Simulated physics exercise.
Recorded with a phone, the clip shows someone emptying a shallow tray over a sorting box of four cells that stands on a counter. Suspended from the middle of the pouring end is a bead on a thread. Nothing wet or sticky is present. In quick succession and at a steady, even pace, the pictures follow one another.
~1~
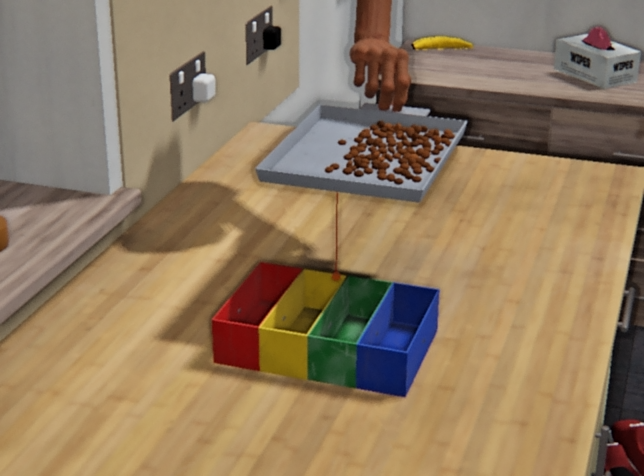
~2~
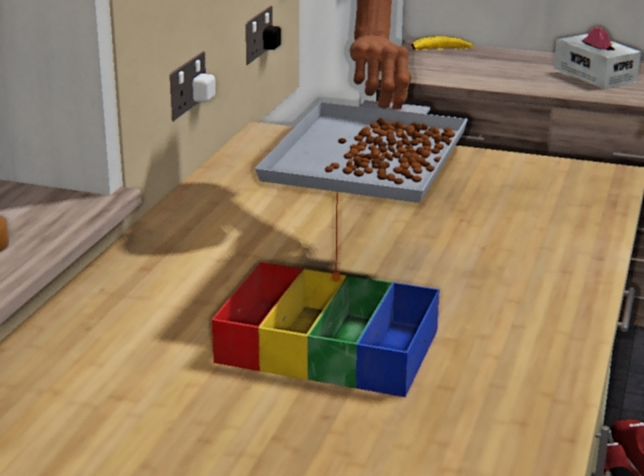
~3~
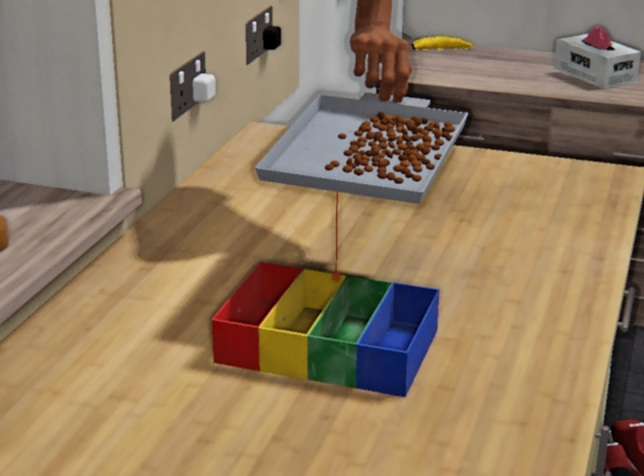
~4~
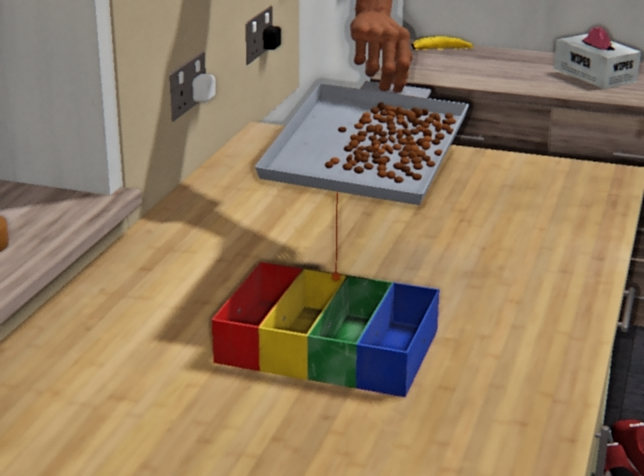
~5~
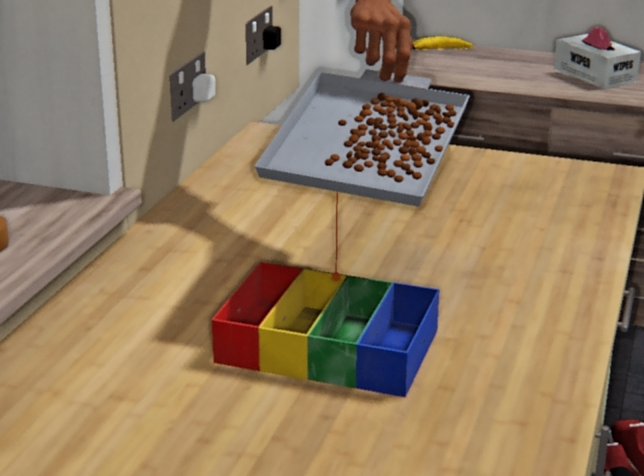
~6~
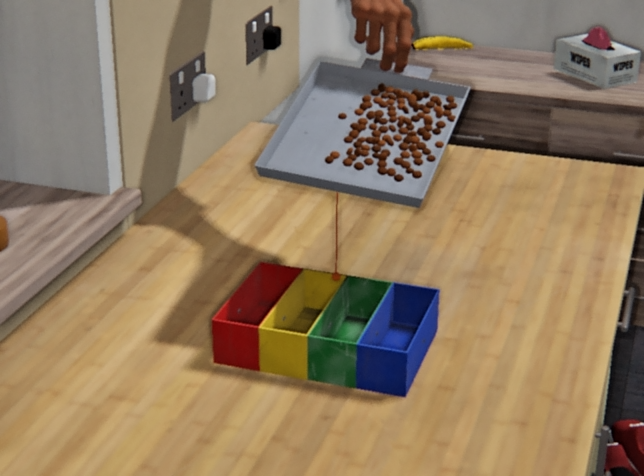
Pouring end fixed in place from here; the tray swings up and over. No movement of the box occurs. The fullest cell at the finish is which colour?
Colour: Blue.
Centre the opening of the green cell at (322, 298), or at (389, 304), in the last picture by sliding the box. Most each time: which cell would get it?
Try 1 - the blue cell; try 2 - the cell in green.
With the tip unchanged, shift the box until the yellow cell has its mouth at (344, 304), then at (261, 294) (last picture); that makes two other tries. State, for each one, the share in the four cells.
Near 100 and 30 percent respectively.
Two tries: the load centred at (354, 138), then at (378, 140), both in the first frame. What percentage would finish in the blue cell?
First case: Some 50 %; second case: Some 60 %.
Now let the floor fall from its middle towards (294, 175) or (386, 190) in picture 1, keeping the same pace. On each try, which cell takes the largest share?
Case 1 goes to the red one, case 2 to that blue cell.
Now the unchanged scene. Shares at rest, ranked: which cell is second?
Second place goes to the cell in green.
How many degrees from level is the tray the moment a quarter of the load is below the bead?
It sits at roughly 80°.
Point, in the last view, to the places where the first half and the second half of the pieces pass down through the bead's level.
It passes near (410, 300) first and then near (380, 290).
Just after the last frame, tray tipped steeply; almost all on the tray; about a tenth falling or outside the box.
A moment on, tray tipped right over; roughly a third on the tray; roughly a third in the blue cell; about a tenth in the green cell; roughly a quarter falling or outside the box.
Further on, tray tipped past a quarter turn; roughly two thirds in the blue cell; roughly a quarter in the green cell; just a few in the yellow cell; about a tenth falling or outside the box.
When it is over, tray tipped past a quarter turn; roughly two thirds in the blue cell; roughly a quarter in the green cell; just a few in the yellow cell; not one in the red cell; about a tenth outside the box.
